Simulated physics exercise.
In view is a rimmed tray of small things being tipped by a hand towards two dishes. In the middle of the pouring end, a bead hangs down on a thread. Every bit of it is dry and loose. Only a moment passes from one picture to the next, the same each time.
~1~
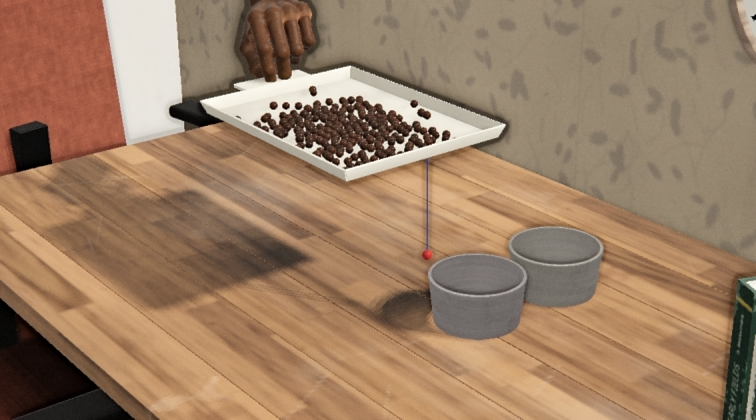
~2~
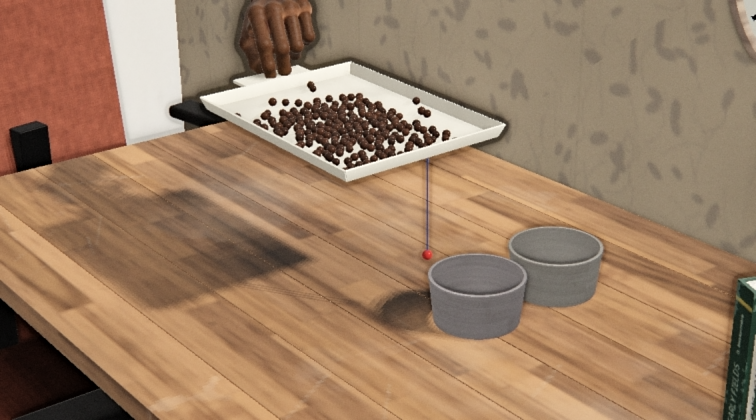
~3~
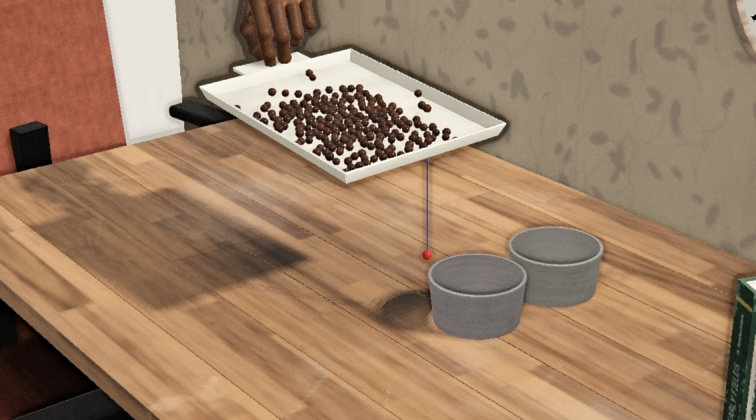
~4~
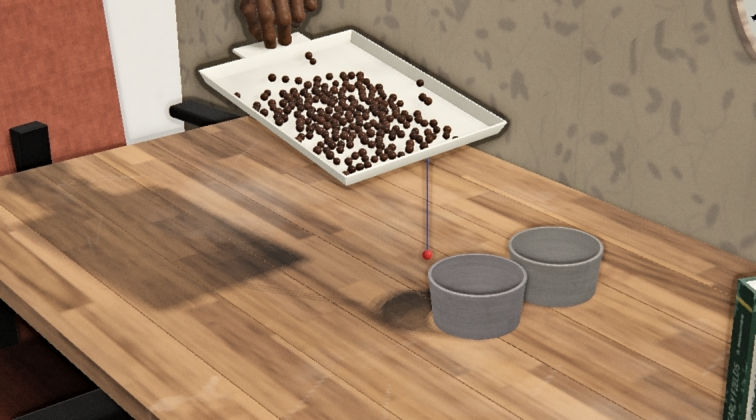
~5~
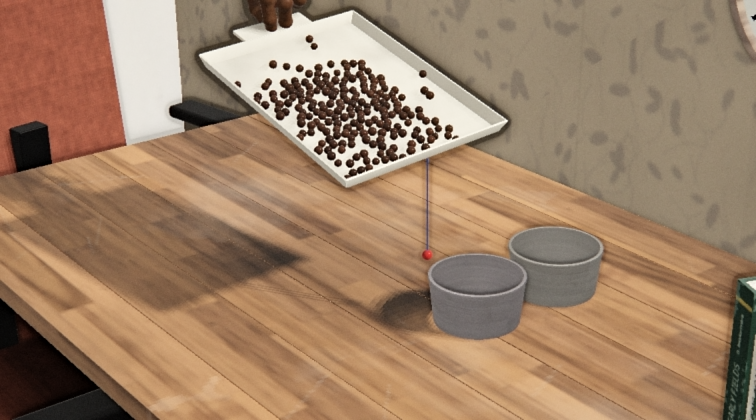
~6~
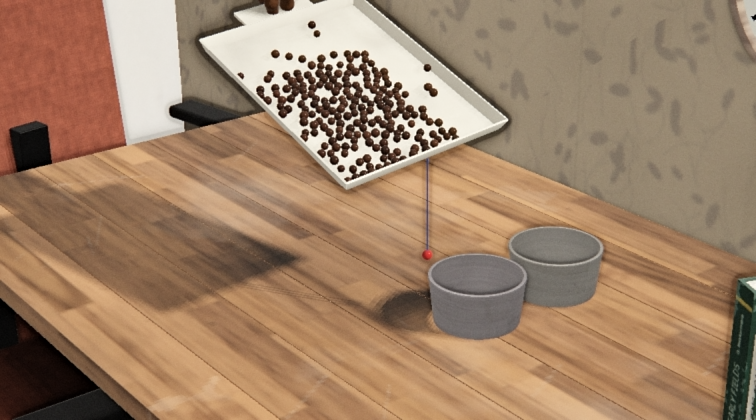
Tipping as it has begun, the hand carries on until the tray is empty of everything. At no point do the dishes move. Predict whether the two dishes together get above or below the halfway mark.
Below.
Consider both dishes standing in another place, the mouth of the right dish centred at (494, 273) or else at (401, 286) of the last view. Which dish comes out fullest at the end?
First the left-hand dish, then the right one.
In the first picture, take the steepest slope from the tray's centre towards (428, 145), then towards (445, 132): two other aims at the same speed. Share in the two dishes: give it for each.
In turn some 70 and 60 per cent.
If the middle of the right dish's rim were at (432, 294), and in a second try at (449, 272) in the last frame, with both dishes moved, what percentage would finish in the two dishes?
Trial 1: 70 percent; trial 2: 80 percent.
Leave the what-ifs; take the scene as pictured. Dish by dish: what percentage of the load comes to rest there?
About: Left dish 10, right dish 0 per cent.
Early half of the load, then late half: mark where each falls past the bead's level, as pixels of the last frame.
Starting near (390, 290), moving on to near (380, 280).
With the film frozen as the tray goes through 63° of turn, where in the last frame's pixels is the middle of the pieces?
Somewhere around pixel (383, 197) in the last picture.
Shortly afterwards, tray tipped steeply; near half on the tray; only a few in the left dish; near a quarter outside both; near a quarter in the air.
Next, tray tipped past a quarter turn; a little in the left dish; the bulk outside both; only a few in the air.
Some moments later, tray tipped past a quarter turn; a little in the left dish; all but a few outside both.
In the end, tray tipped past a quarter turn; a little in the left dish; none at all in the right dish; all but a few outside both.
